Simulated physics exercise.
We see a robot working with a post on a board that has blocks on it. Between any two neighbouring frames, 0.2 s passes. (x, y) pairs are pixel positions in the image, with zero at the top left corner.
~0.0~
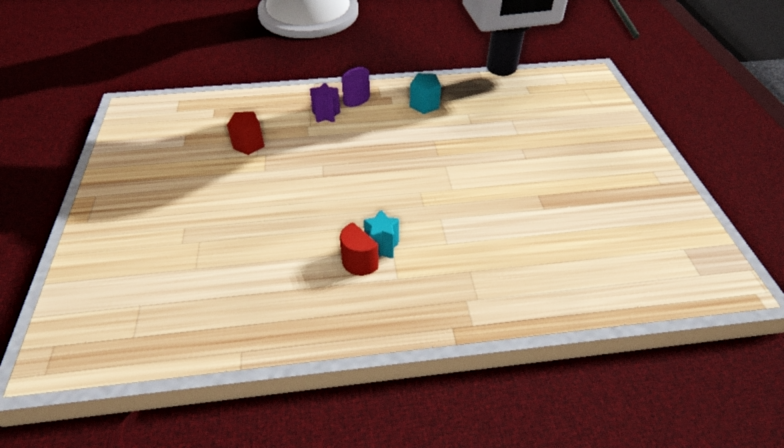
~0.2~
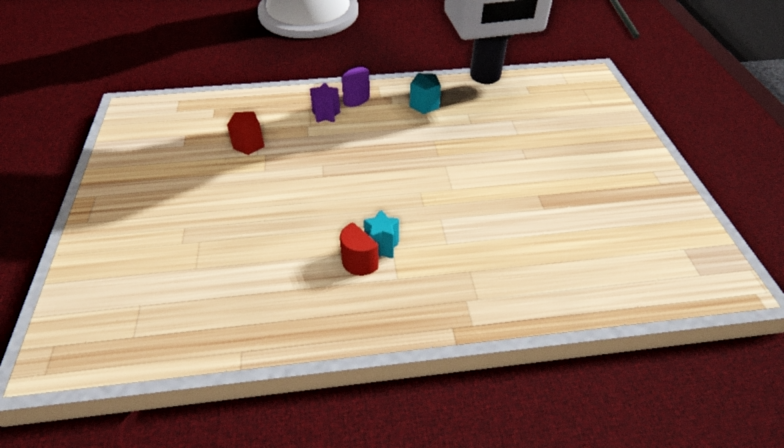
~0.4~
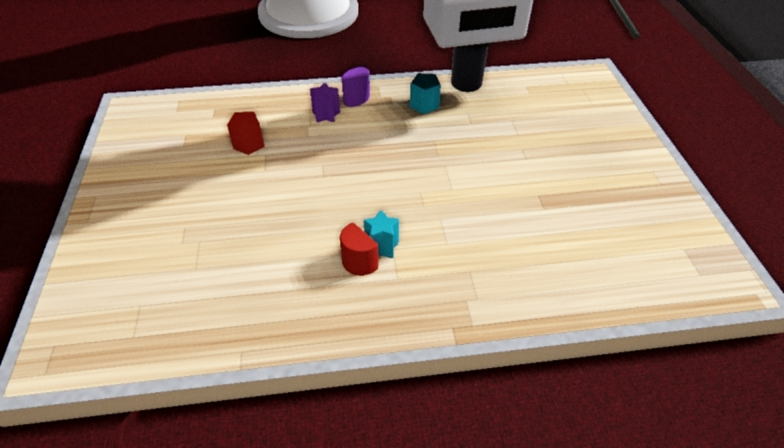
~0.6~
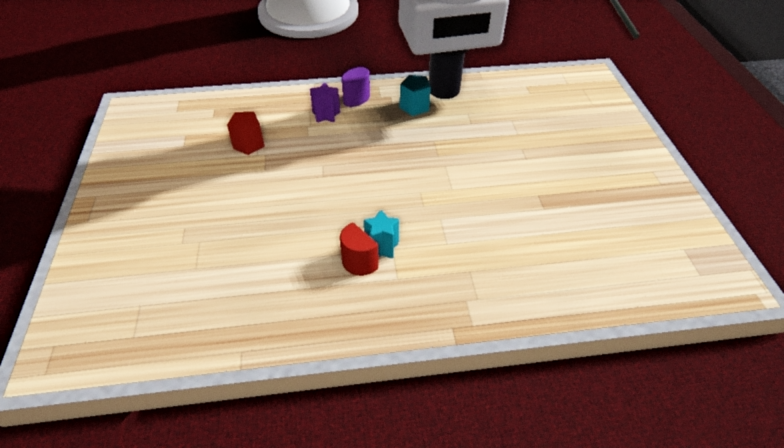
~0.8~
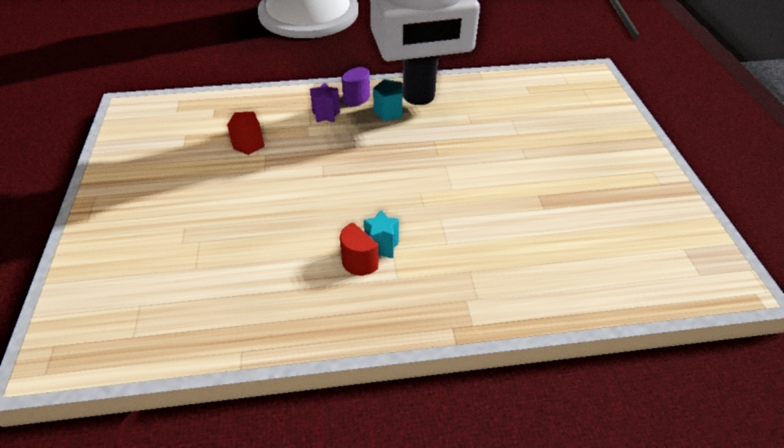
A robot arm with a black post reaches over the far edge of a pale wooden board on dark red cloth, seen from above the near side by a still camera. Two purple blocks and a turquoise pentagonal one sit near the far edge, a red block to their left, and a red block beside a turquoise star nearer the middle. The post slides left, meets the turquoise pentagonal block and pushes it left toward the purple pair, while the other blocks stay put.
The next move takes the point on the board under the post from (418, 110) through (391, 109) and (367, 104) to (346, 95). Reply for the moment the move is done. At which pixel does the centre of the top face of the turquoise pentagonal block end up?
The point I'd pick in the picture is (335, 89).
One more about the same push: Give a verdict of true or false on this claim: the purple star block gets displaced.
This is true.
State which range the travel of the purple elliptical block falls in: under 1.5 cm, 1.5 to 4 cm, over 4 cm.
Answer: More than 4 cm.
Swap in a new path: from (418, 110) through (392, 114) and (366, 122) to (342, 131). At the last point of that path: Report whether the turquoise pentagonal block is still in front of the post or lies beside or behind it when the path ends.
Prediction: Still leading.
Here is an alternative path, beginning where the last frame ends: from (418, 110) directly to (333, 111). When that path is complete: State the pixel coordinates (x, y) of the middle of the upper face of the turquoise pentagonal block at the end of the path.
Its top face will be centred at roughly (301, 92).
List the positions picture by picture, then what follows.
In the first frame, tip of the post at (501, 69), middles of tops, purple star block at (324, 90), purple elliptical block at (355, 74), turquoise pentagonal block at (426, 80).
In the second frame, post at (485, 77), nothing pushed.
In the third frame, post at (466, 85), nothing pushed.
In the fourth frame, post at (444, 91), turquoise pentagonal block at (416, 82).
In the fifth frame, post at (419, 97), purple star block at (324, 90), purple elliptical block at (355, 74), turquoise pentagonal block at (389, 87).
What follows on the original path. One third of the way, post at (391, 97); turquoise pentagonal block at (362, 89), turned 20° anticlockwise.
Two thirds of the way, post at (366, 92); purple star block at (312, 92); purple elliptical block at (343, 71); turquoise pentagonal block at (340, 89), turned 40° anticlockwise.
At the end, post at (345, 83); purple star block at (307, 93); purple elliptical block at (321, 64); turquoise pentagonal block at (335, 89), turned 55° anticlockwise.
